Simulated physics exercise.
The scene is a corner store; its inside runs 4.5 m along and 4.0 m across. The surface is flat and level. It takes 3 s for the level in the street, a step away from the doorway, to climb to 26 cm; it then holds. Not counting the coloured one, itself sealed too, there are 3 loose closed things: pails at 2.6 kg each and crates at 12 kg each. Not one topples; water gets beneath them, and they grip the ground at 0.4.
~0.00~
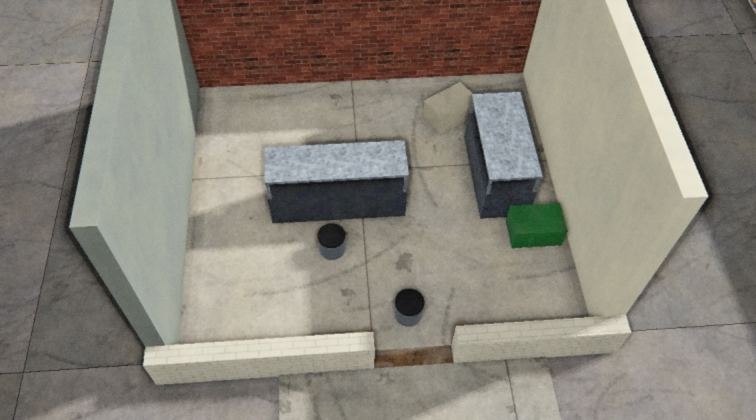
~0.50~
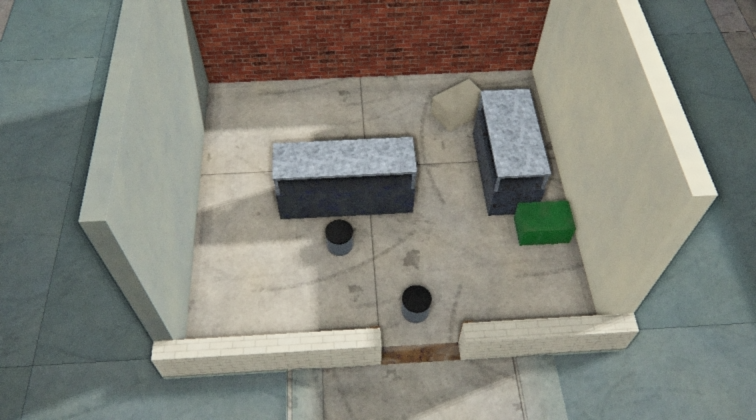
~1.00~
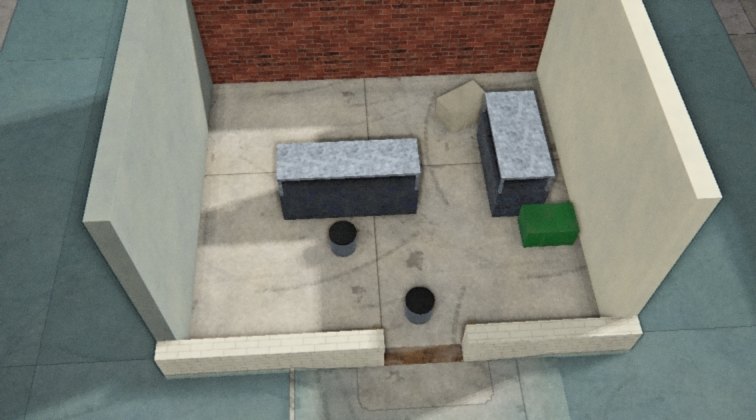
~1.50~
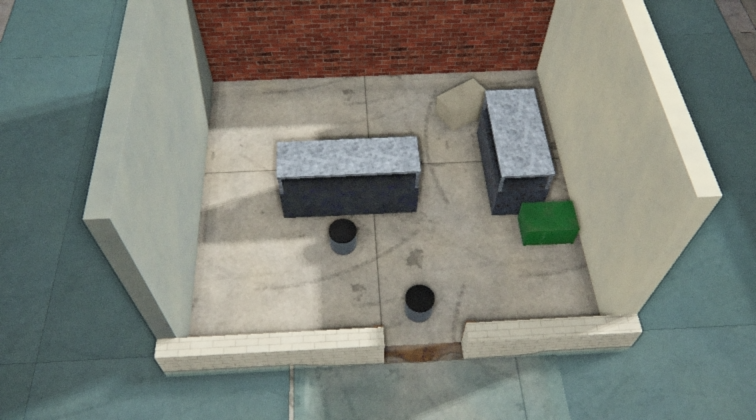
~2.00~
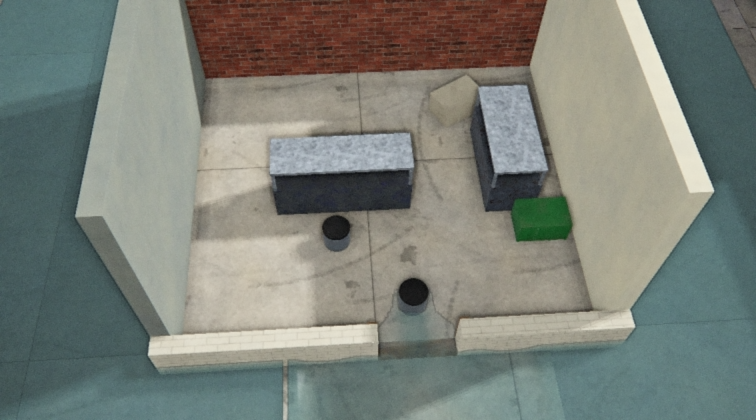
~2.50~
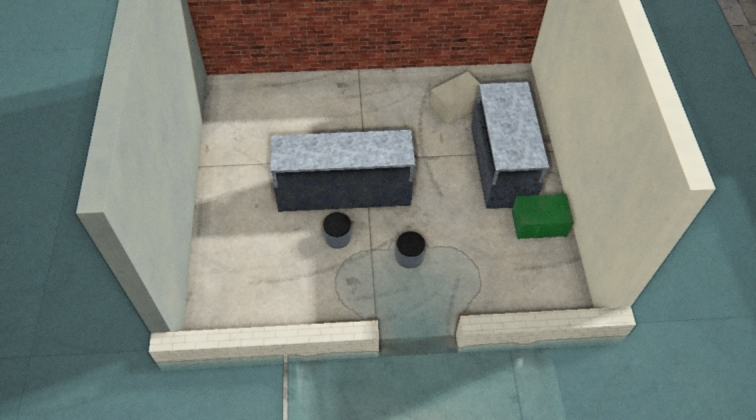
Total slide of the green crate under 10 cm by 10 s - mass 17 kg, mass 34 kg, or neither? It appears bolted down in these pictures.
The answer is only the higher mass.
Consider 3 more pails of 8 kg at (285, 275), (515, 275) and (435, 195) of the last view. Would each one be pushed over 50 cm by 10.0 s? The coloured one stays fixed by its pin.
In the order given, within the mark, then within the mark, and last beyond the mark.
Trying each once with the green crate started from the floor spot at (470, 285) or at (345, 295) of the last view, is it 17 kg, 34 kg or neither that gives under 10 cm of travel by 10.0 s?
First try the heavier suffices, second try the heavier suffices.
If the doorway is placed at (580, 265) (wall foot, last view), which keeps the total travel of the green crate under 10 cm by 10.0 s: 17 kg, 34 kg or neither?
With that change, the small one suffices.
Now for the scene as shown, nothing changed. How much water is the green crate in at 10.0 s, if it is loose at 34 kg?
Close to 9 cm deep.
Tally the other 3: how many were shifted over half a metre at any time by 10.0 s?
The number is 3.
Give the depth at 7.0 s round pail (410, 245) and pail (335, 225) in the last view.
Around 3 cm and 4 cm.
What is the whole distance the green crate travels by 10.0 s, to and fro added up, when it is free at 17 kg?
I'd say roughly 50 centimetres in all.
After 3.5 s the green crate would be 0 cm from its start with 17 kg and 0 cm from its start with 34 kg; 2 cm of water round it then.
After 4.5 s the green crate would be 2 cm from its start with 17 kg and 0 cm from its start with 34 kg; 5 cm of water round it then.
After 7.0 s the green crate would be 5 cm from its start with 17 kg and 0 cm from its start with 34 kg; 6 cm of water round it then.
After 10.0 s the green crate would be 43 cm from its start with 17 kg and 0 cm from its start with 34 kg; 9 cm of water round it then.
